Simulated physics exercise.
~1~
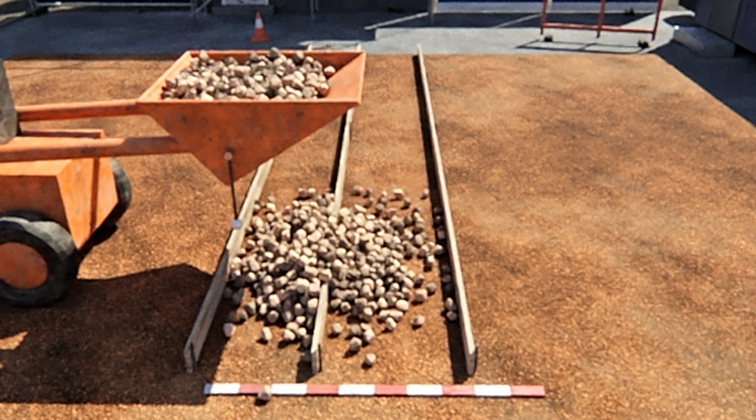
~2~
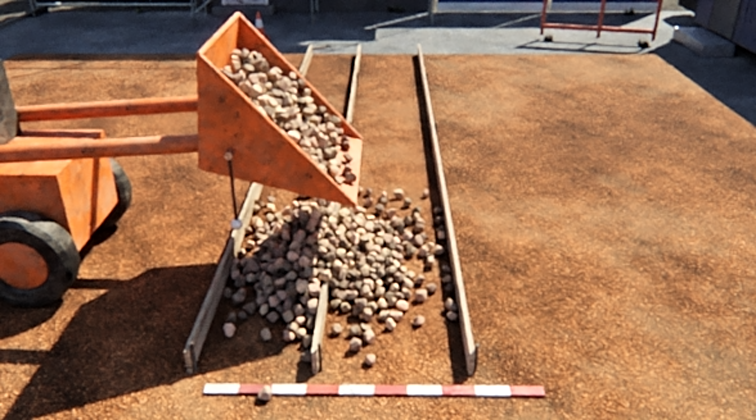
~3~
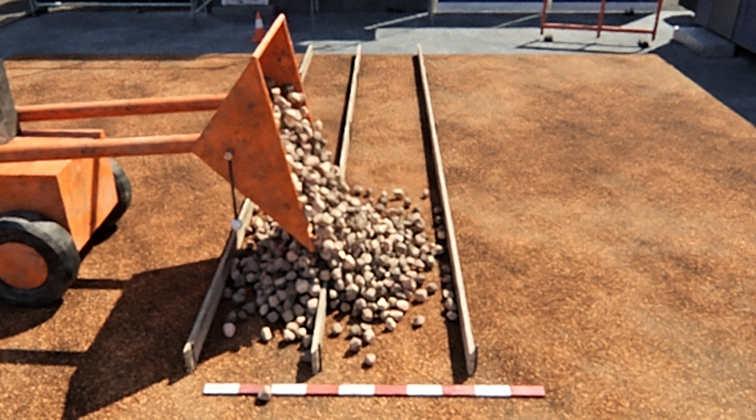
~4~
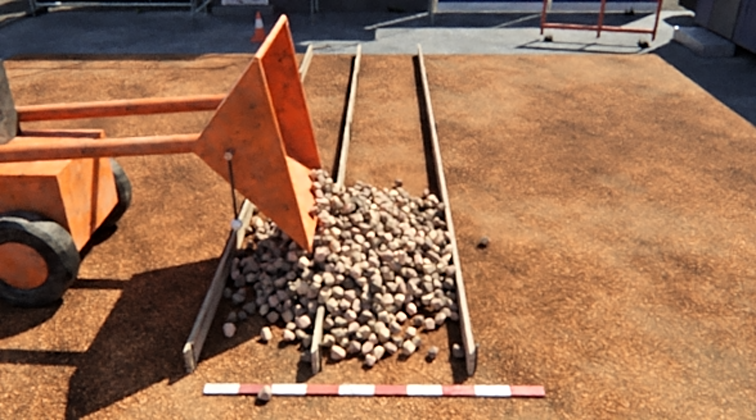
Orange loader tipping its bucket and pouring pale stones onto a loose heap between wooden boards, leaving the pile wider.
